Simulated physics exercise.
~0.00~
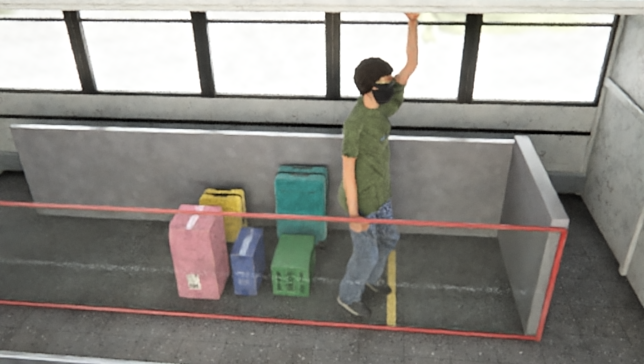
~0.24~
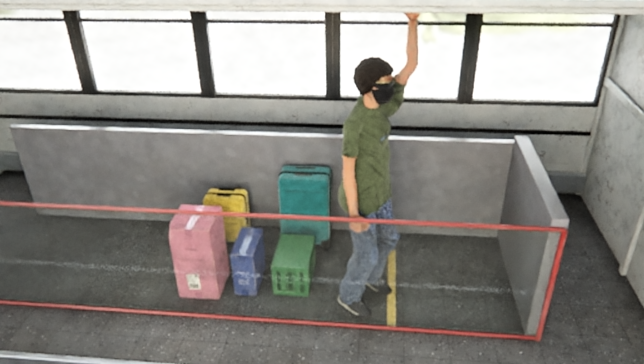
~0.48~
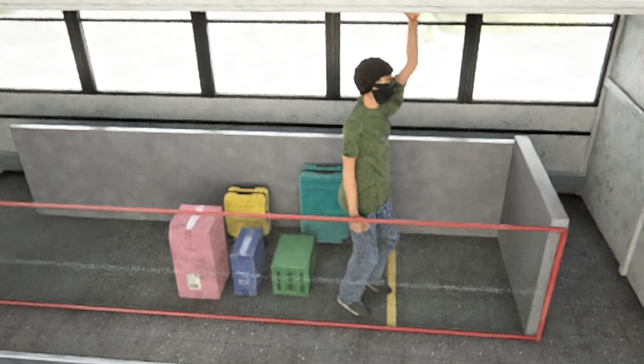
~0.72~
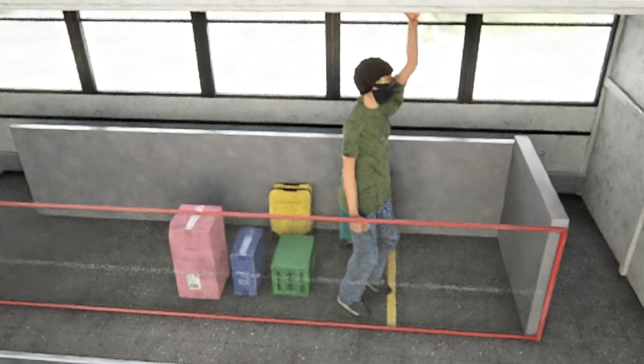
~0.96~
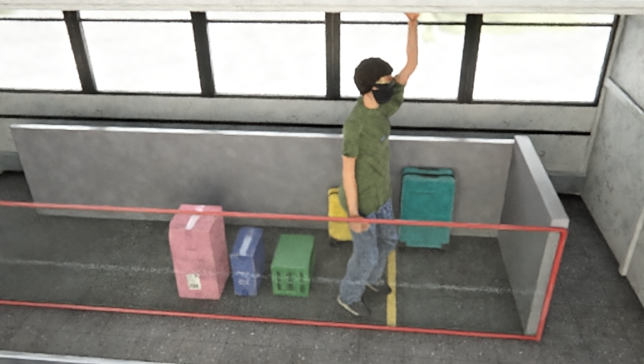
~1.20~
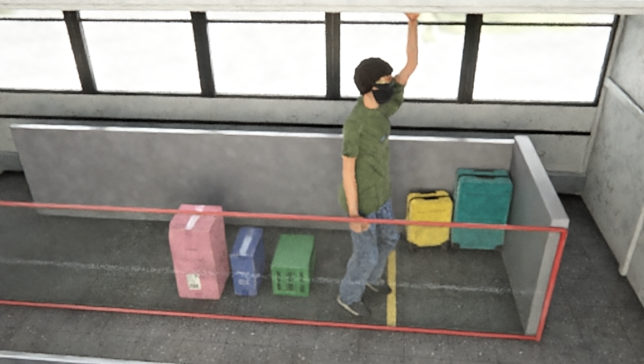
A passenger in a dark cap, black mask, green shirt and jeans stands holding an overhead rail in a grey tram bay, seen from above and to the side. To the left stand a tall pink bag, a blue carton and a green crate, with yellow and teal wheeled cases behind them. The two cases begin rolling right, slowly at first, the teal one leading. They pass behind the passenger, who stays put, and cross the yellow floor line. Both end upright near the right-hand panel, while the pink, blue and green items remain short of the line.
